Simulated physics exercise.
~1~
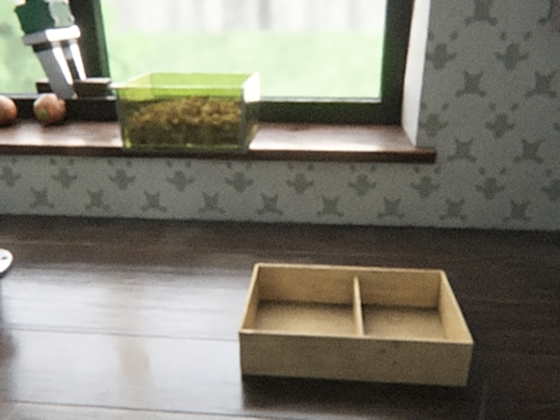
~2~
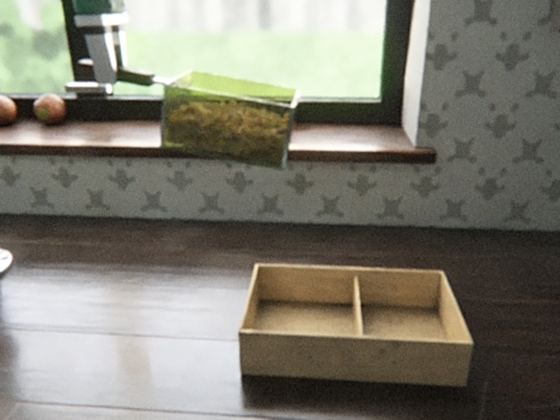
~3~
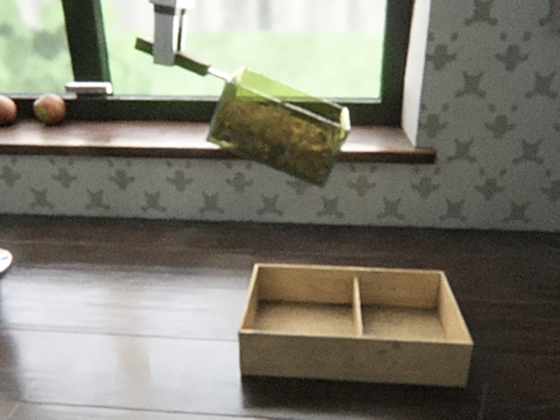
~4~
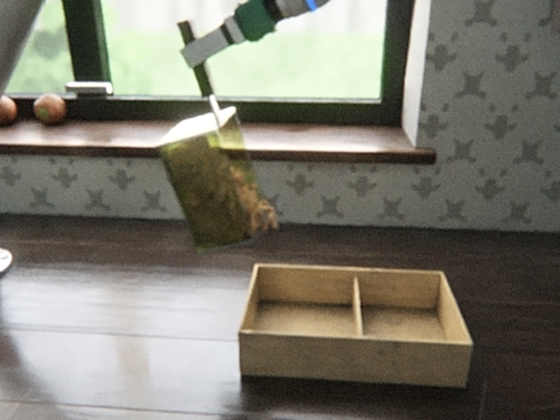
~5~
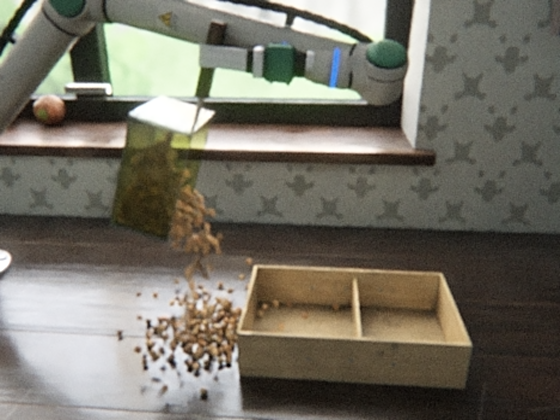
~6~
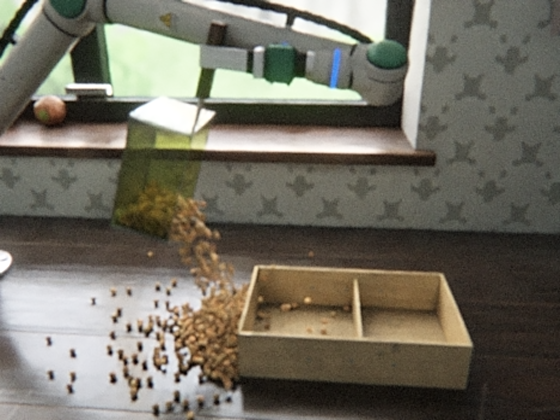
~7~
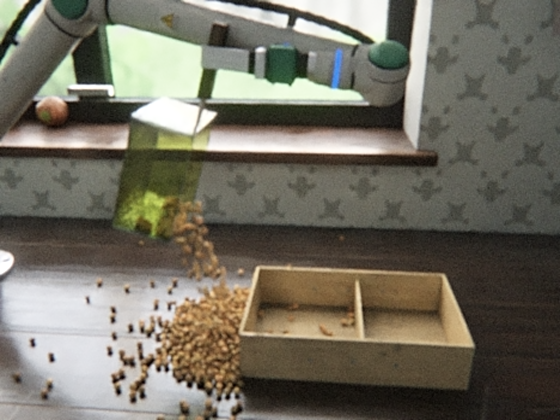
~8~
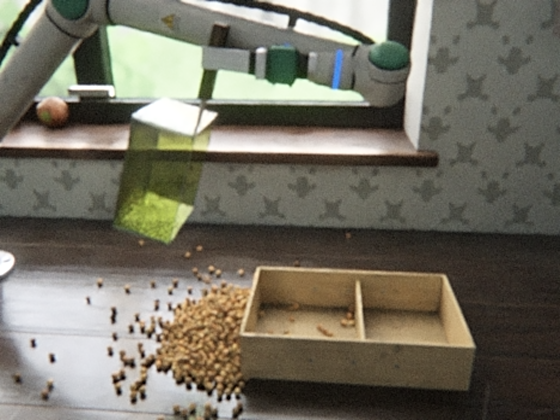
At the start, a clear greenish box filled with small tan pieces sits in a robot's grip by a window, above a dark table holding a two-part wooden crate. The arm lifts the box to the right and begins to tilt it. It then swings the box back left while tipping it steeply, until its mouth points downward. The pieces pour out just short of the crate, scattering across the tabletop and piling against its left side. Finally the box hangs nearly empty and still, with only a few pieces inside the crate's left part.
